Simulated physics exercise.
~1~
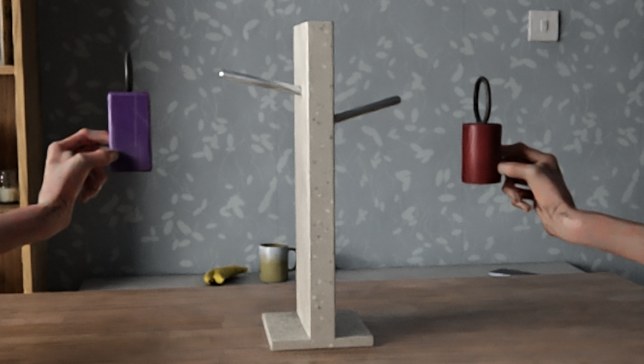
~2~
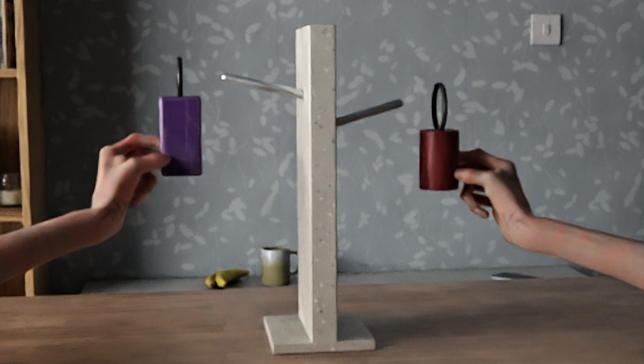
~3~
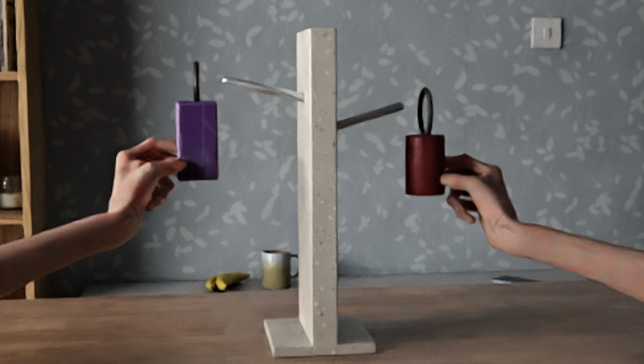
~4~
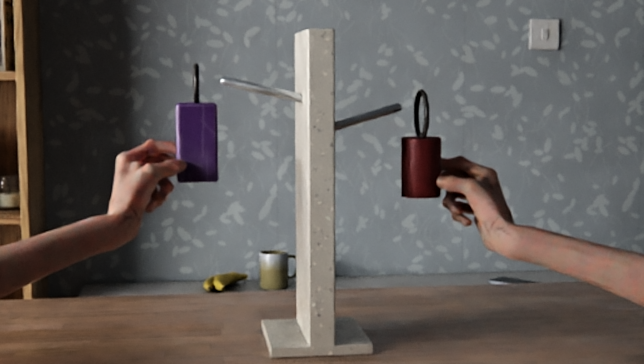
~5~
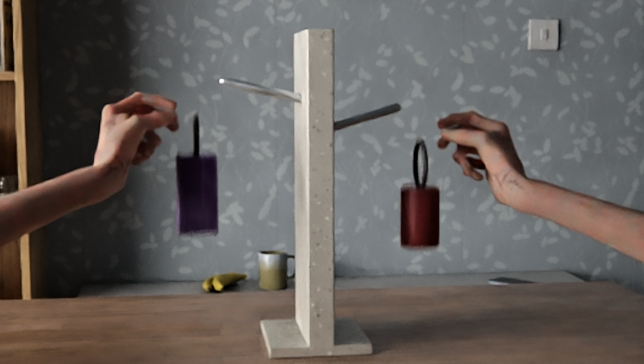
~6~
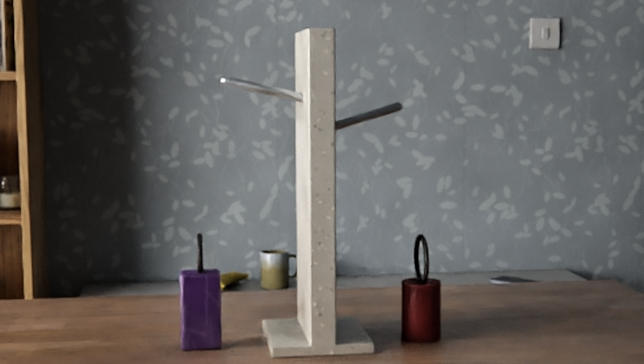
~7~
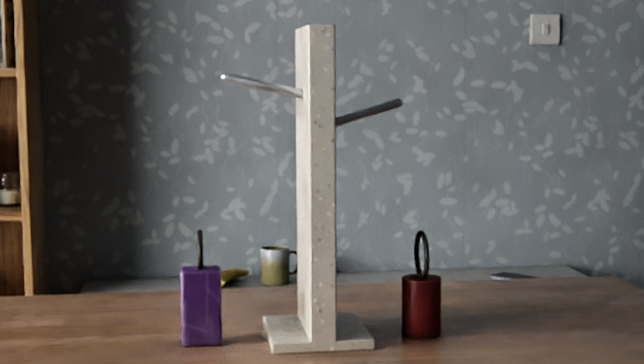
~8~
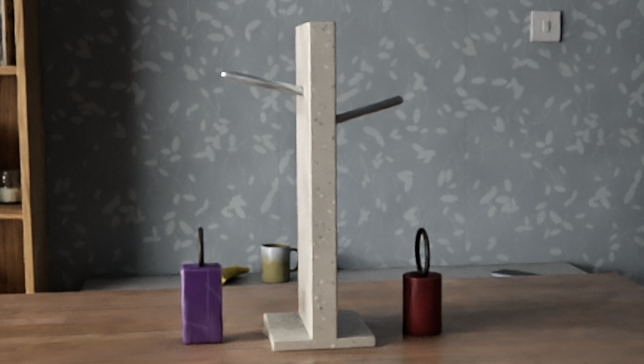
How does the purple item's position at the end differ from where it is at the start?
At the start a hand holds the purple item up in the air at the far left. By the end it stands on the table, lower down and closer to the peg stand.
